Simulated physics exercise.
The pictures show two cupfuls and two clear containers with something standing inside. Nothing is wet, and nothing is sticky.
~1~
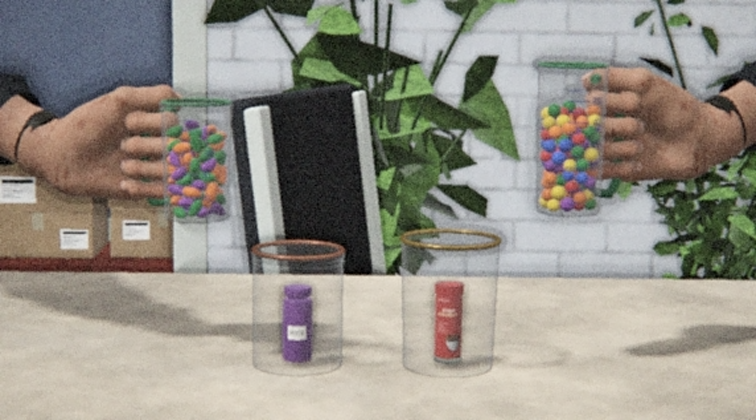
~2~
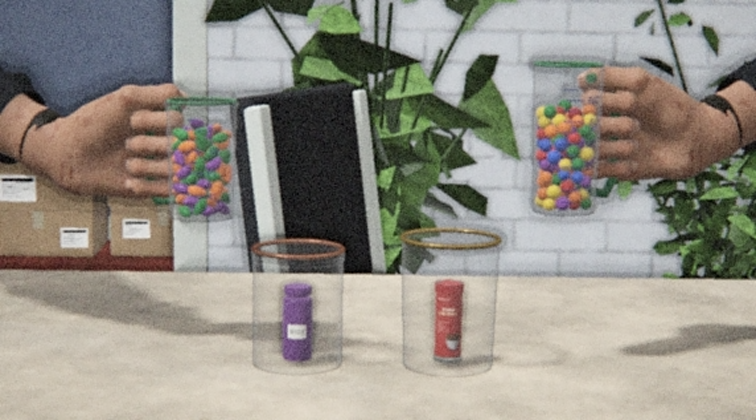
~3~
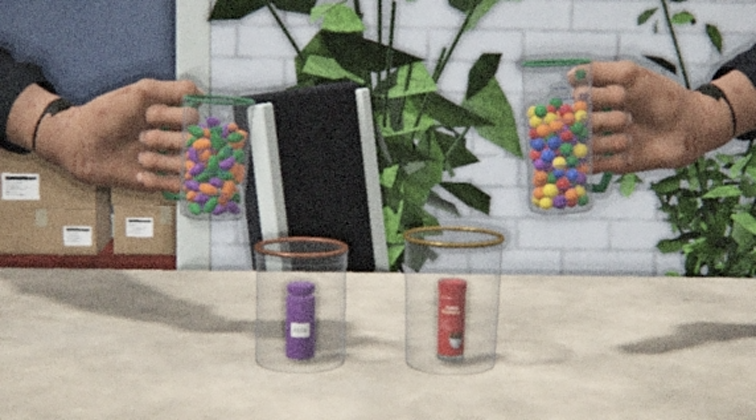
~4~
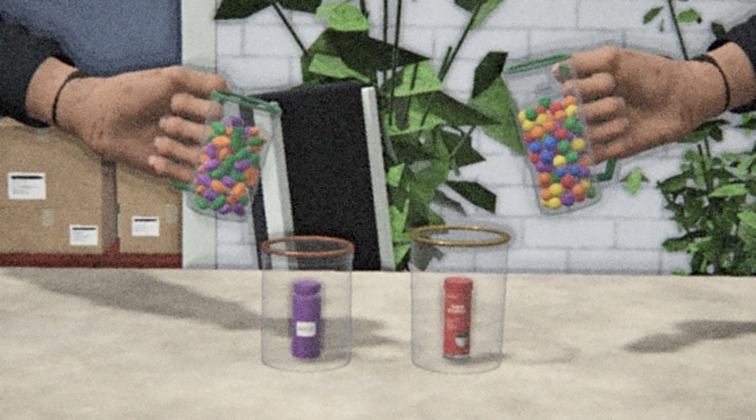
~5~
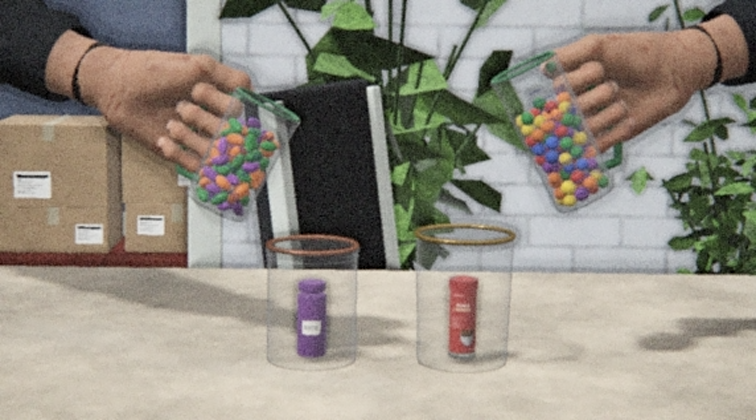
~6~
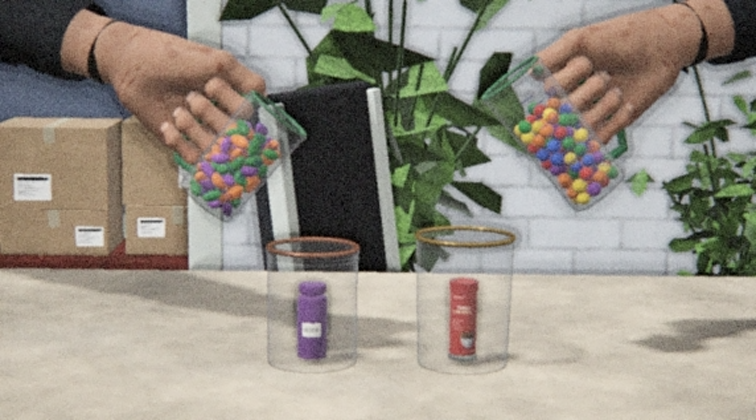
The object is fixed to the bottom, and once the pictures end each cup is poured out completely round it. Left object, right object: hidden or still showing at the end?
Left: I think it will rise above the heap; right: I think it will rise above the heap.
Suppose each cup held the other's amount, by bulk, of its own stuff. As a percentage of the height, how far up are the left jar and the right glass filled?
Left: Roughly 65. Right: Roughly 40.
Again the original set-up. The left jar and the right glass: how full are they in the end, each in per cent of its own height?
Left side: 55 %; right side: 45 %.
Then, 0.43 s past the last view, left jar empty, all of its cupful still in the cup; right glass empty, all of its cupful still in the cup.
Then, 0.88 s past the last view, left jar nearly empty, nearly all of its cupful still in the cup; right glass nearly empty, most of its cupful still in the cup.
Then, 1.43 s past the last view, left jar a third full, none of its cupful still in the cup; right glass a third full, none of its cupful still in the cup.
Finally, left jar half full (surface near (313, 298)), nothing beside it; right glass half full (surface near (464, 304)), nothing beside it; the left thing is still showing; the right thing is still showing.
